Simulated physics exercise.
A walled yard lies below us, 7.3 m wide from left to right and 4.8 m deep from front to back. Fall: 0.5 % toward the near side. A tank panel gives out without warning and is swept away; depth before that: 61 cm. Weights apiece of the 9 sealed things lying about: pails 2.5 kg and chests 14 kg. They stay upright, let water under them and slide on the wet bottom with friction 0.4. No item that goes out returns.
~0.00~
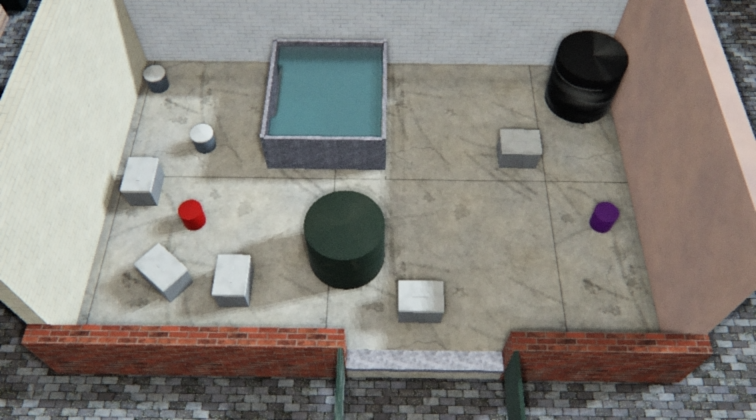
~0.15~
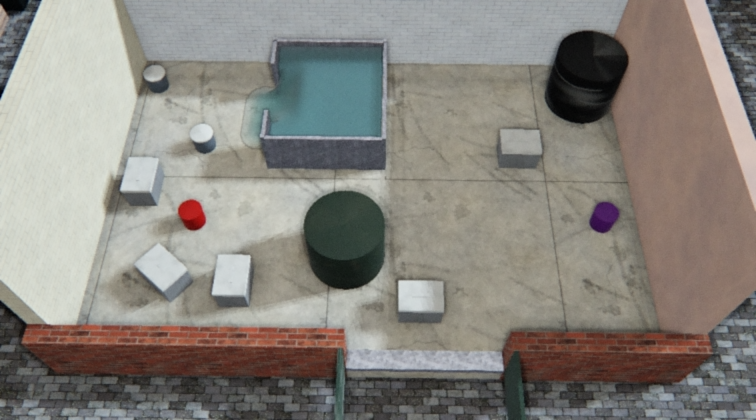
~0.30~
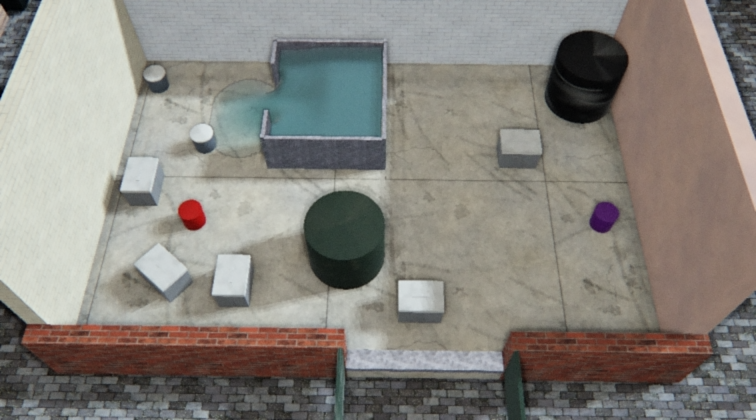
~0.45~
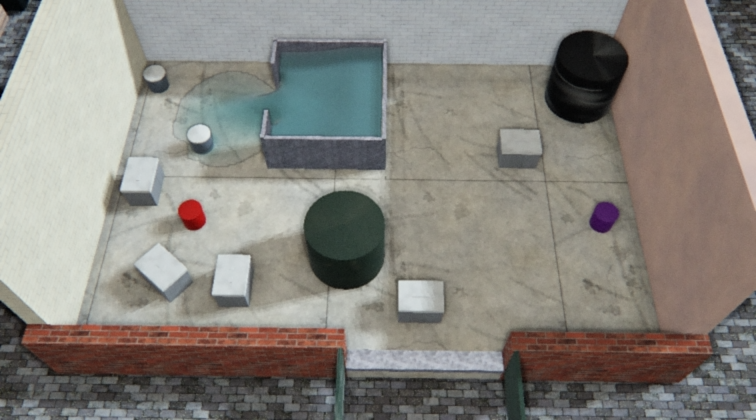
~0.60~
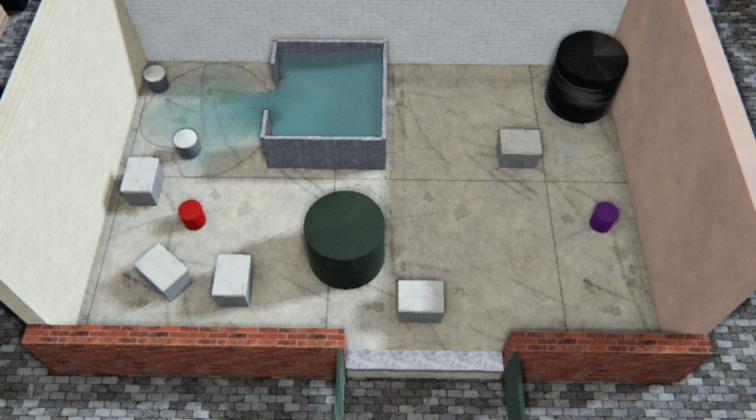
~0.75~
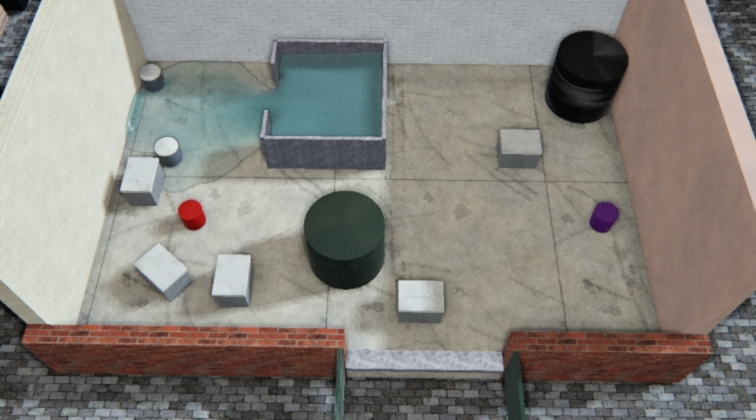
A walled yard with a concrete floor and a brick front wall is seen from high above by a still camera. A grey tank of water stands at the back, with a dark green drum near the centre, a black barrel back right, pale chests around, a red pail and two grey pails left, and a purple pail right. The tank's left panel gives way, water spreads left across the floor to the wall, and the nearer grey pail slides left, then the farther one shifts slightly.
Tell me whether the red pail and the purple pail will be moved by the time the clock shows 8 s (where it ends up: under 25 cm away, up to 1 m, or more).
My prediction: Chances are the red pail gets shoved a modest way. Chances are the purple pail won't really stir.
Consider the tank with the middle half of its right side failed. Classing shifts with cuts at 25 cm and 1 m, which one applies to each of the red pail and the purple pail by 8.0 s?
In that case the red pail holds its place, the purple pail travels far.
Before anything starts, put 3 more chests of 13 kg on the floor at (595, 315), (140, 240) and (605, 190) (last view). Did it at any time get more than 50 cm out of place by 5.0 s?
Taking them in order: Not far enough, far enough and not far enough.
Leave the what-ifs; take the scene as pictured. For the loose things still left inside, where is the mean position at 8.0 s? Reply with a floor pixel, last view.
Roughly at (392, 230).
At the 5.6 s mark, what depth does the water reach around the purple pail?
Roughly 0 cm deep.
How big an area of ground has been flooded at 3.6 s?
Wet: Near 14 m2.
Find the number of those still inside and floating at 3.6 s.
Count at that moment: 4.
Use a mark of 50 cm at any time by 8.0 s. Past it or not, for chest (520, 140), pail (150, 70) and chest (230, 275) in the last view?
Within, beyond, beyond.
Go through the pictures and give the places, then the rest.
The first frame shows the red pail at (190, 209), on the bottom; the purple pail at (607, 212) rests on the ground; water covers 2.8 m2; 0 of 9 have shifted.
The second frame shows the red pail at (190, 209) rests on the ground; the purple pail at (607, 212) rests on the ground; water covers 3.4 m2; 0 of 9 have shifted.
The third frame shows the red pail at (190, 209), on the bottom; the purple pail at (607, 212), on the bottom; water covers 4.1 m2; 0 of 9 have shifted.
The fourth frame shows the red pail at (190, 209) rests on the ground; the purple pail at (607, 212), on the bottom; water covers 5.0 m2; 0 of 9 have shifted.
The fifth frame shows the red pail at (190, 209), on the bottom; the purple pail at (607, 212), on the bottom; 5.9 m2 under water; 1 of 9 have shifted.
The sixth frame shows the red pail at (190, 209), on the bottom; the purple pail at (607, 212), on the bottom; 6.7 m2 under water; 2 of 9 have shifted.
After 1.6 s the red pail is near (190, 209), 0.0 m from its start, aground; the purple pail is near (607, 212), 0.0 m from its start, aground; 0 of 9 are out; 2 afloat.
After 3.6 s the red pail is near (237, 222), 0.7 m from its start, aground; the purple pail is near (607, 212), 0.0 m from its start, aground; 0 of 9 are out; 4 afloat.
After 5.6 s the red pail is near (280, 202), 1.2 m from its start, aground; the purple pail is near (607, 212), 0.0 m from its start, aground; 0 of 9 are out; 4 afloat.
After 8.0 s the red pail is near (214, 180), 0.5 m from its start, afloat; the purple pail is near (607, 212), 0.0 m from its start, aground; 0 of 9 are out; 3 afloat.
